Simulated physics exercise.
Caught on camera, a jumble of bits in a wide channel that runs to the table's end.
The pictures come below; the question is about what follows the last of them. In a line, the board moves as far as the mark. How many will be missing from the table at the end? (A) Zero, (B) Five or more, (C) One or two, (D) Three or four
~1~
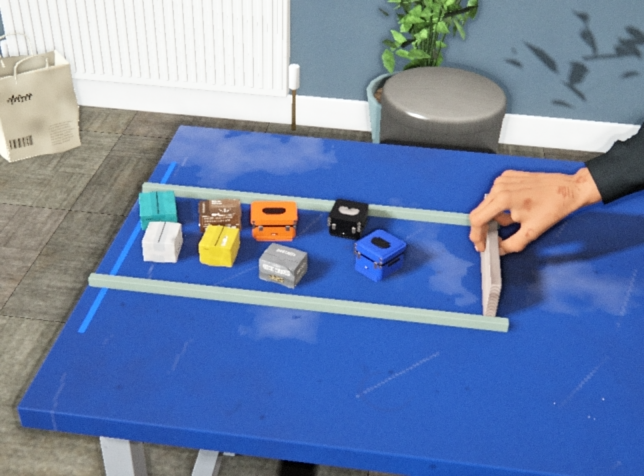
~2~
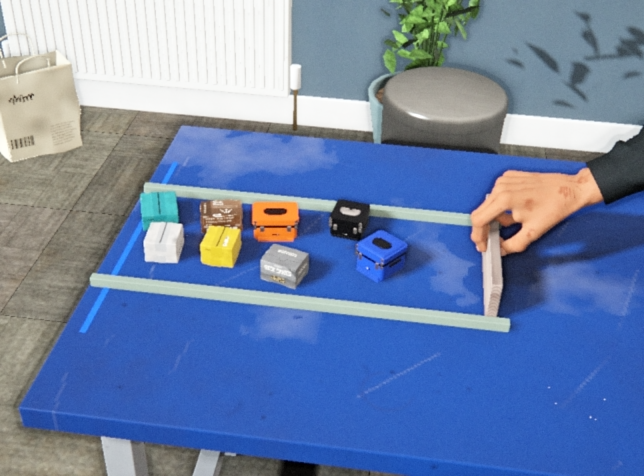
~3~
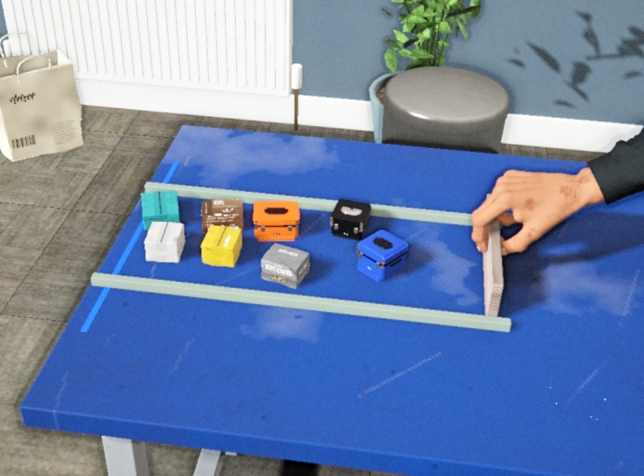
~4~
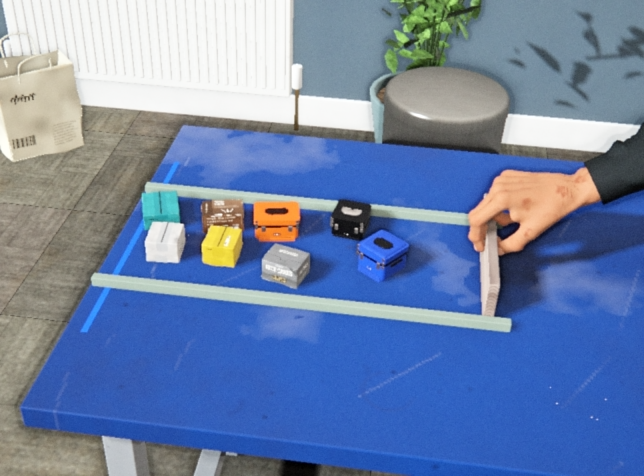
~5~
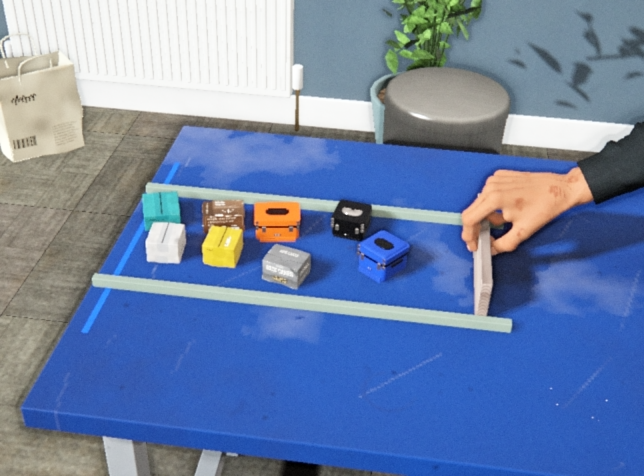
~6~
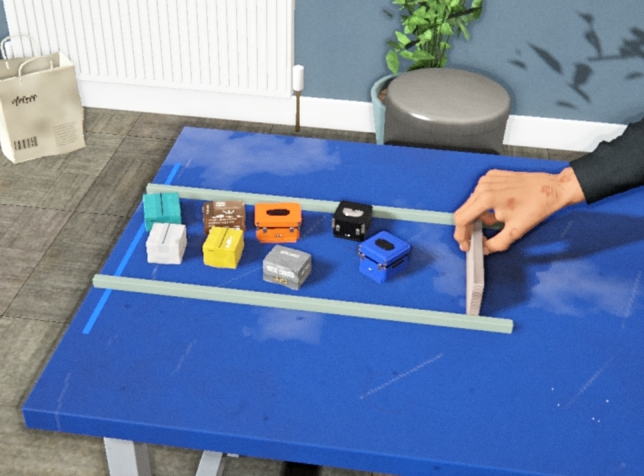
Answer: B.
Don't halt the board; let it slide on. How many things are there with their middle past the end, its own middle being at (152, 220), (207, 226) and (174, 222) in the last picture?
The counts are 6, 2 and 5, in that order.
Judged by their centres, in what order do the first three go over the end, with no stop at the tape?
First the turquoise box, then the brown box, then the white box.
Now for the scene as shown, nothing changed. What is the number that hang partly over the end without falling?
The count is 2.
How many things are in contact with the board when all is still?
Contact count: 2.
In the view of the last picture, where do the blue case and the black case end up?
They end up close to (115, 233) and (136, 201).
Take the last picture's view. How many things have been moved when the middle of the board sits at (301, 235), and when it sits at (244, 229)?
6 by the first point, 8 by the second.
A little later, none off yet; turquoise box at rest near (162, 211); white box at rest near (167, 243); brown box at rest near (224, 217).
Next, none off yet; turquoise box shifted a little near (148, 210); white box at rest near (165, 243); brown box shifted about its own width near (186, 210).
Later still, two off so far; turquoise box fallen; white box tilted a little near (96, 247); brown box dropping near (104, 266).
When it is over, the number that fall off is five or more; down, grey box, orange case, yellow box, brown box, white box and turquoise box.
